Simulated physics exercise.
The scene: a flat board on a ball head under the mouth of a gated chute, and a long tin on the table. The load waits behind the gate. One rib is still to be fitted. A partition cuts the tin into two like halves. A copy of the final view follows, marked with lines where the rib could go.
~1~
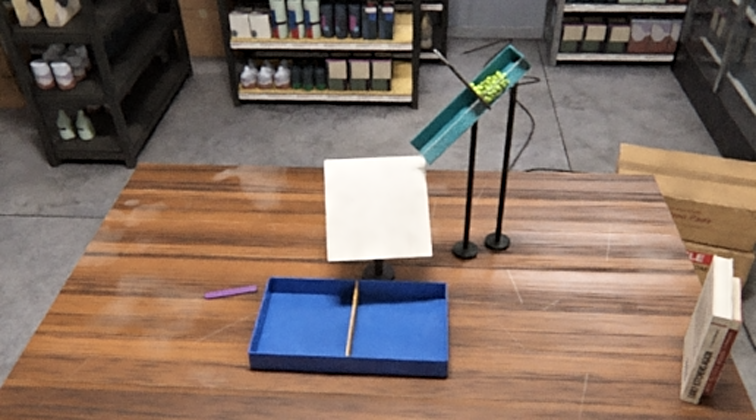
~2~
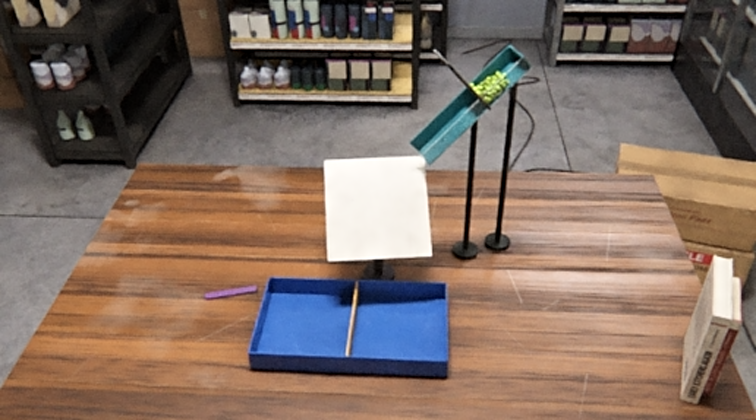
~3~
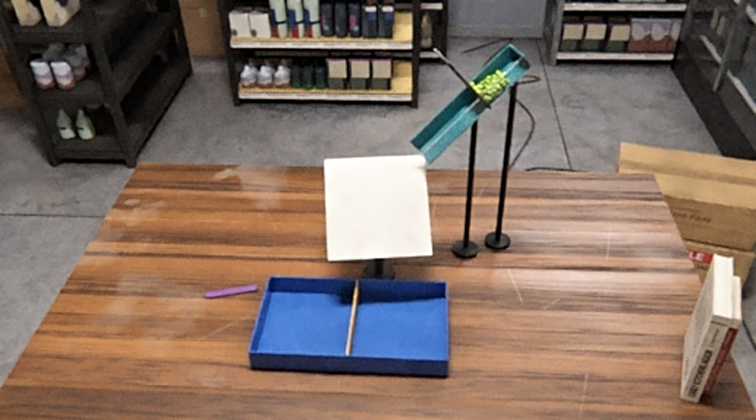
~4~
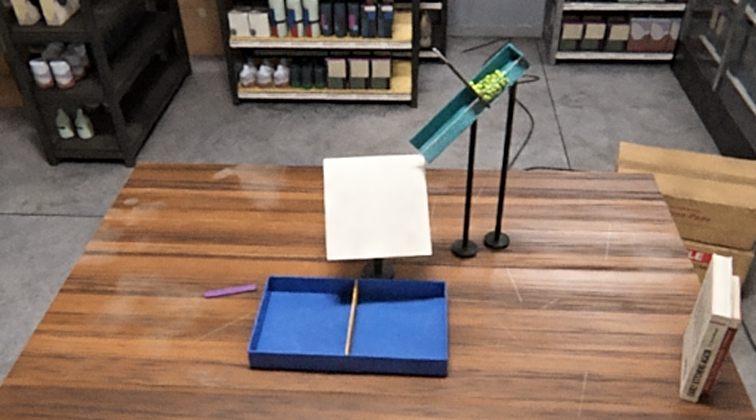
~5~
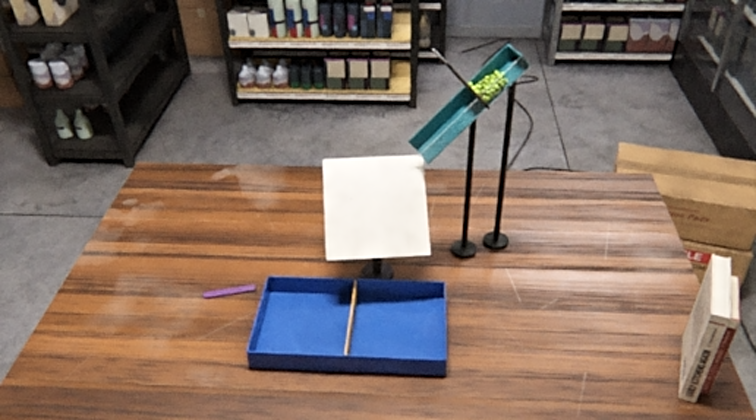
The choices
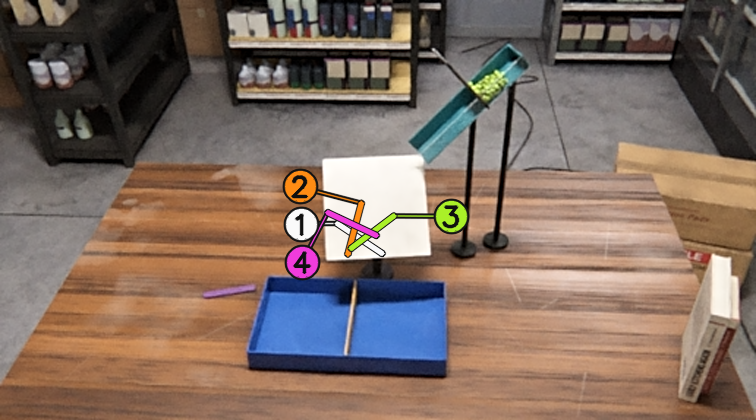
Green dried peas resting behind the gate of a sloping teal chute above a tilted white board and divided blue tin, nothing moving.
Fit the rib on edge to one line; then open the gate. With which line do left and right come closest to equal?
Best: 2.
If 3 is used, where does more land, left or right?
More lands on the left.
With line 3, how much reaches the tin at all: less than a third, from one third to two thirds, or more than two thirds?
It is more than two thirds.
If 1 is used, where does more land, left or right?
The right half.
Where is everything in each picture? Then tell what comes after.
In the first frame, load behind the gate at (488, 91), dried peas; lip of the chute at (424, 158), sloping fairly steeply.
In the second frame, middle of the board at (377, 207), tilted fairly steeply; middle of its low edge at (380, 259); of its high edge at (374, 158).
In the third frame, front corners of the tin at (249, 352) and (447, 359); front end of its middle wall at (347, 355).
In the fourth frame, middle of the load at (487, 90); lip at (424, 157).
In the fifth frame, middle of the load at (486, 90); lip at (423, 157).
On the marked copy, line 1 from (337, 223) to (382, 253); line 2 from (361, 203) to (347, 254); line 3 from (393, 215) to (351, 248); line 4 from (327, 212) to (376, 235).
If 1 is chosen, of what is caught, a small part in the left half, nearly all in the right.
If 2 is chosen, of what is caught, about half in the left half, about half in the right.
If 3 is chosen, of what is caught, most in the left half, a small part in the right.
If 4 is chosen, of what is caught, a small part in the left half, nearly all in the right.
